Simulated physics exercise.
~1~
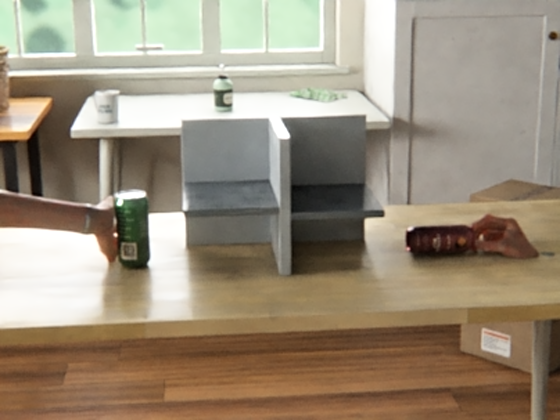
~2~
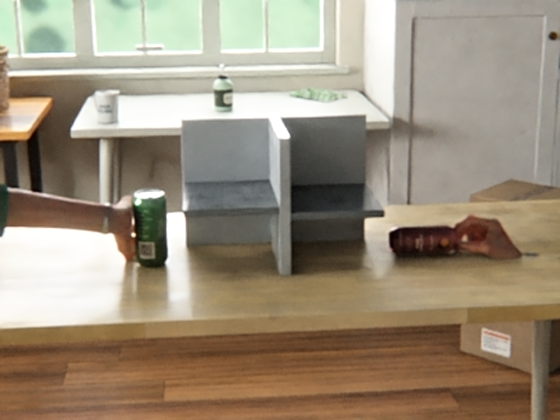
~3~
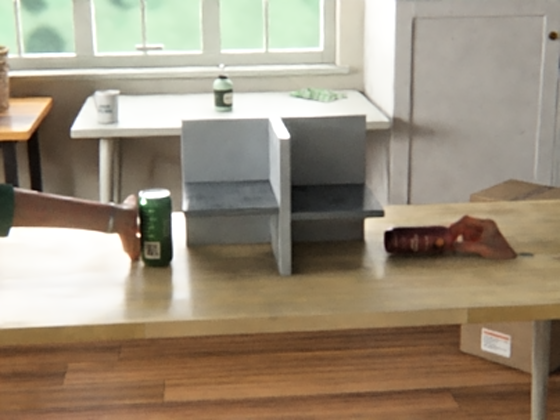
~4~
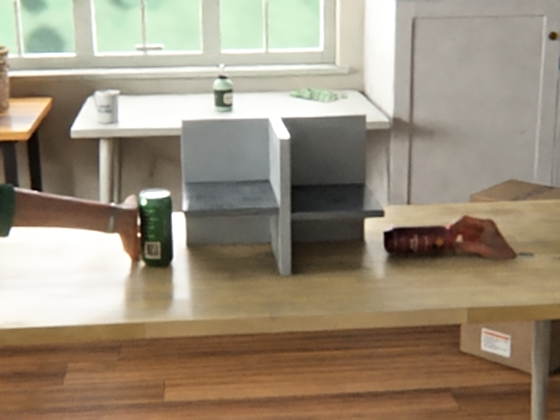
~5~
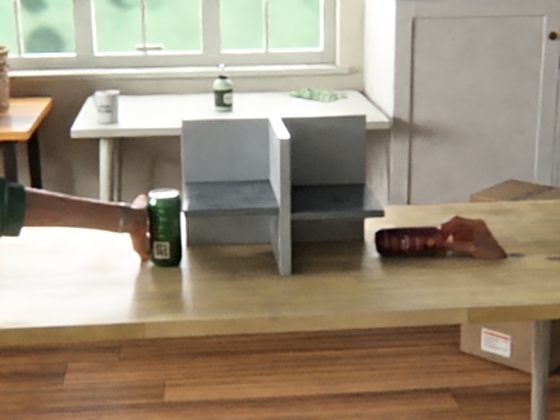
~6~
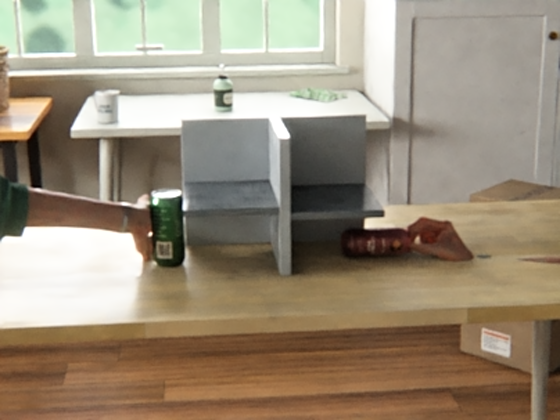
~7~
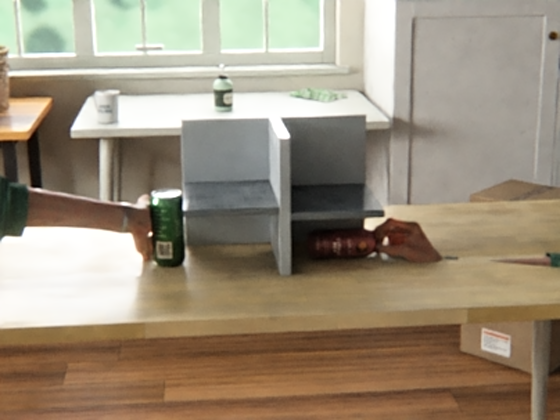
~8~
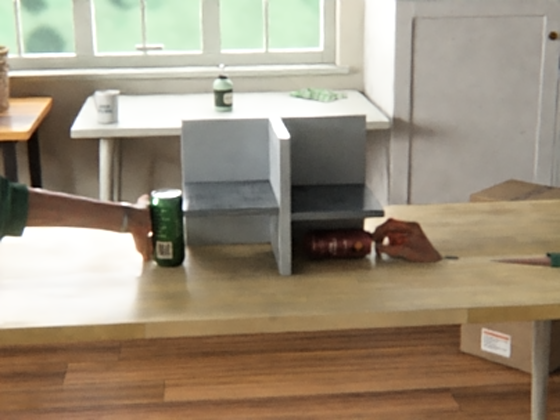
A red can lying on its side, held by a hand on the right, and an upright green can, held by a hand on the left, move toward a grey two-sided shelf on a wooden table, seen from the front in a room with a window. Both cans slide inward, then pause briefly. The green can moves a little farther right and stops at the shelf's left edge, too tall to pass beneath it. The red can keeps sliding left and goes under the right side. It rests there, with the green can still upright outside.
